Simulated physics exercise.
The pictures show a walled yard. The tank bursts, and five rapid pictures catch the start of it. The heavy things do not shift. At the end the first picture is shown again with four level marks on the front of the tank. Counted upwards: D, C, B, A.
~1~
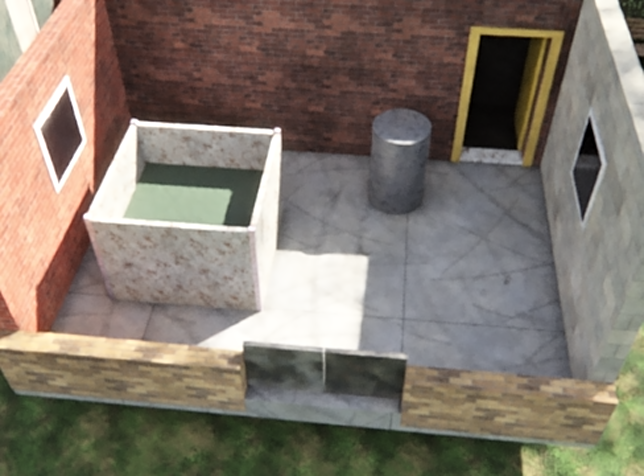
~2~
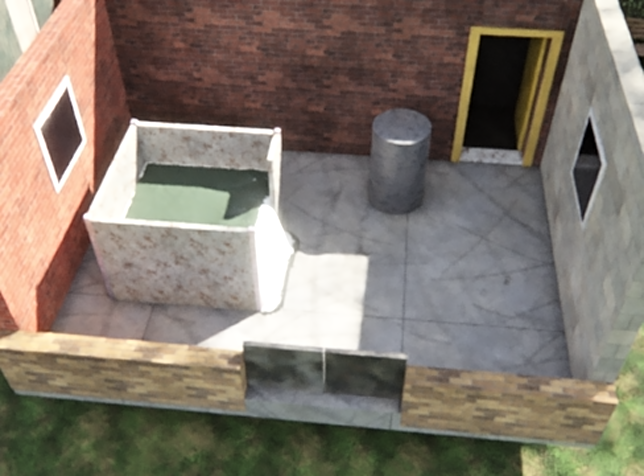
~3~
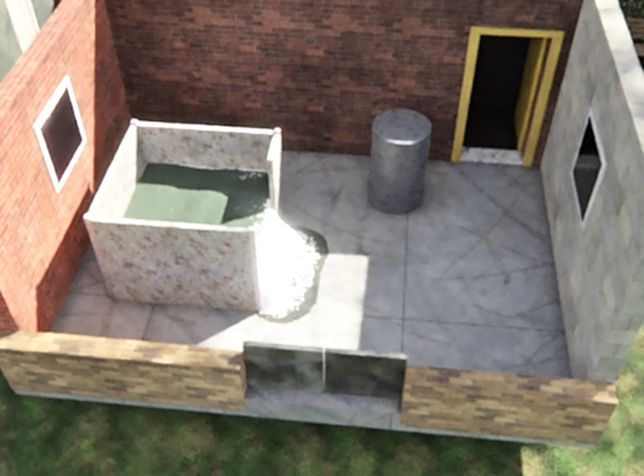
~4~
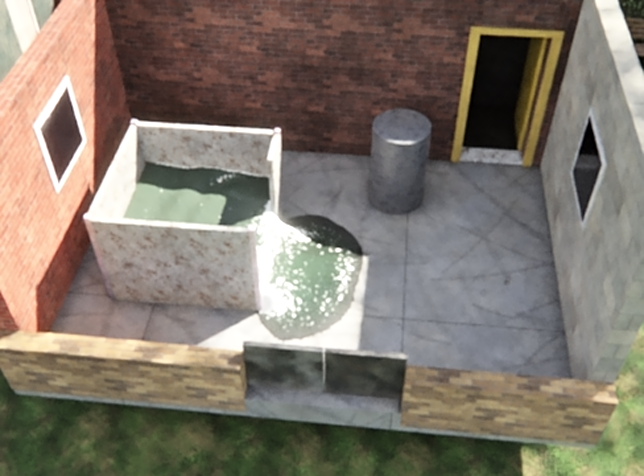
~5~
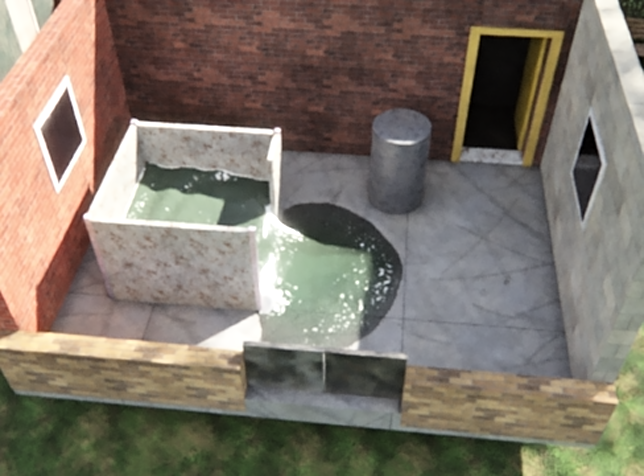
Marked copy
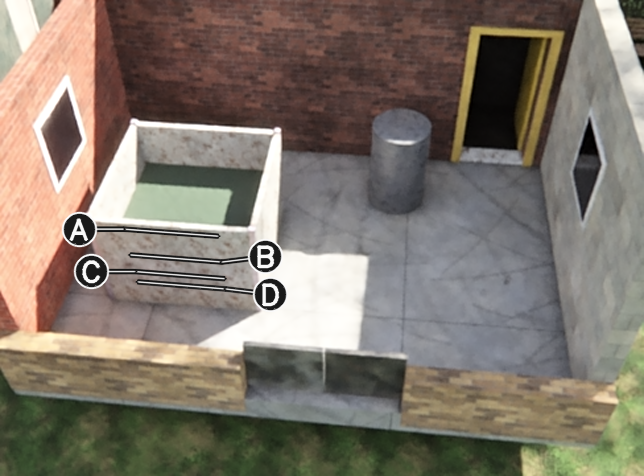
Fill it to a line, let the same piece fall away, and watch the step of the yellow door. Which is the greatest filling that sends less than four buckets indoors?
That is mark D.
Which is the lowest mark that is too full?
C.
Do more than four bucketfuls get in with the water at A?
Yes, that goes wrong.
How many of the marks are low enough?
One.
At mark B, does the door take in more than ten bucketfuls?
Yes, it does.
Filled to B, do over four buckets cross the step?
Yes.
On the marked copy, A at (170, 232); B at (176, 258); C at (179, 275); D at (181, 285); from the bottom up D, C, B, A.
Choosing A, dozens of bucketfuls pour in.
Choosing B, dozens of bucketfuls pour in.
Choosing C, about 10 bucketfuls get in.
Choosing D, a bucket or two gets in.
